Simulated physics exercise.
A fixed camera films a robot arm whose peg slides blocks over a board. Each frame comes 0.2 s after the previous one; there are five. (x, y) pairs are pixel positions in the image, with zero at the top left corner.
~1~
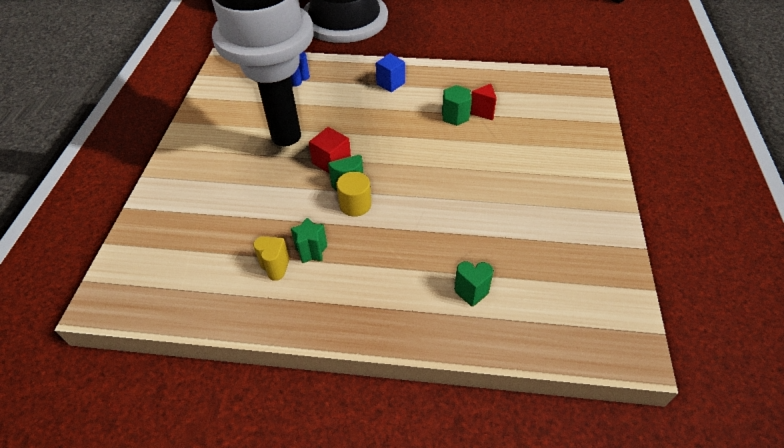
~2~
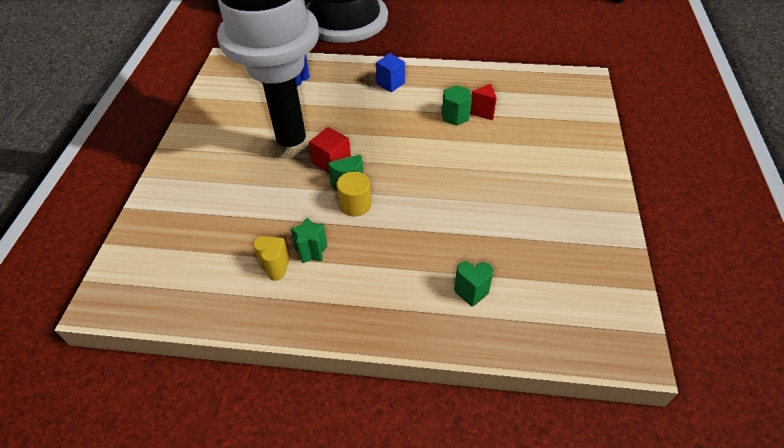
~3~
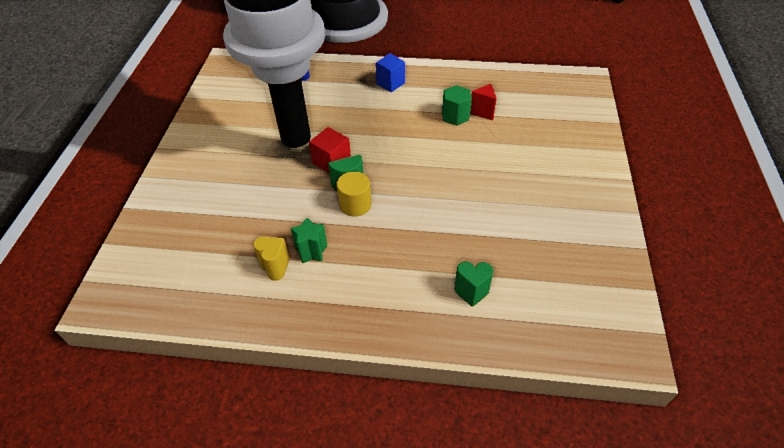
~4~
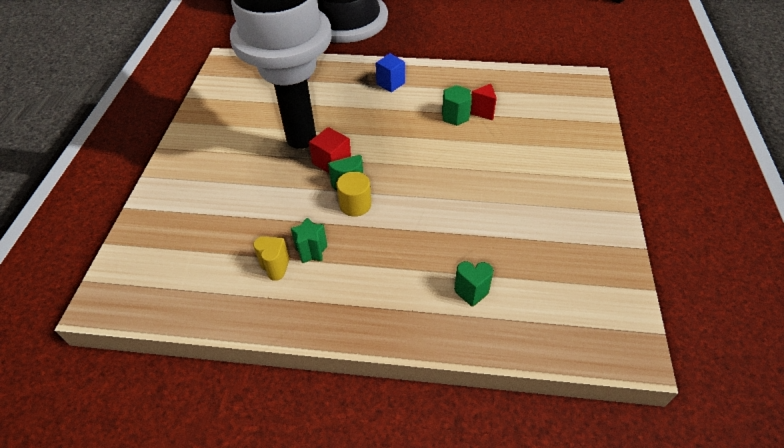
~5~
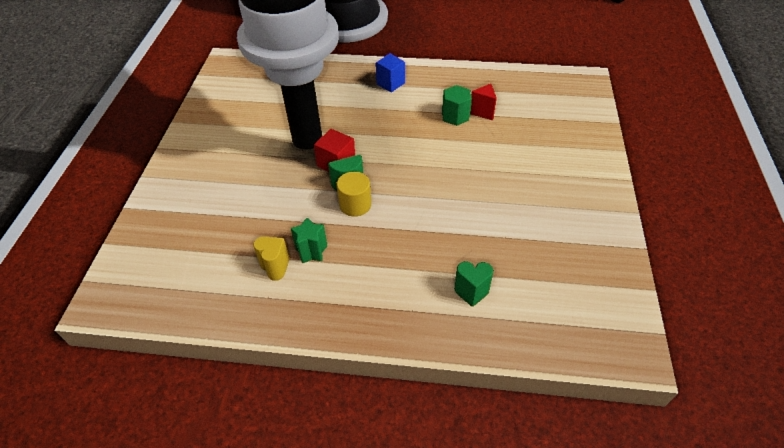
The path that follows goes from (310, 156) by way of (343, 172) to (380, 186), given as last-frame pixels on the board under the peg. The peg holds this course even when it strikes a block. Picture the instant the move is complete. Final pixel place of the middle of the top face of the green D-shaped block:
Its top centre is at about (391, 180).
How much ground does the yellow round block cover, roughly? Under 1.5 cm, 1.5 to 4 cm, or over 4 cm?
Between 1.5 and 4 cm.
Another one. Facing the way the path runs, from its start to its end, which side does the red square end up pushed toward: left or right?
To the path's left.
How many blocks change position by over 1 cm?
It displaces three or more.
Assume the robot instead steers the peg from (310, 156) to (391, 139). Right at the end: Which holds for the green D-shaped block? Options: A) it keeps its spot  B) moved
That would be A.
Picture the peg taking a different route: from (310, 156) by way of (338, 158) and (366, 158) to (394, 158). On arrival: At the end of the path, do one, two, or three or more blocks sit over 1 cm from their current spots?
1.
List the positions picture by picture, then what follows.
The first frame shows lower end of the peg at (286, 137), tops of blocks, red square at (329, 139), green D-shaped block at (347, 163), yellow round block at (353, 183).
The second frame shows peg at (291, 137), blocks as before.
The third frame shows peg at (296, 138), blocks as before.
The fourth frame shows peg at (302, 139), blocks as before.
The fifth frame shows peg at (308, 140), red square at (334, 141), green D-shaped block at (347, 163), yellow round block at (353, 183).
What follows on the original path. One third of the way, peg at (331, 151); red square at (360, 147), turned 20° anticlockwise; green D-shaped block at (353, 163), turned 30° clockwise.
Two thirds of the way, peg at (355, 162); red square at (385, 151), turned 40° anticlockwise; green D-shaped block at (368, 171); yellow round block at (361, 191).
At the end, peg at (379, 171); red square at (408, 153), turned 70° anticlockwise; green D-shaped block at (391, 180); yellow round block at (370, 198).
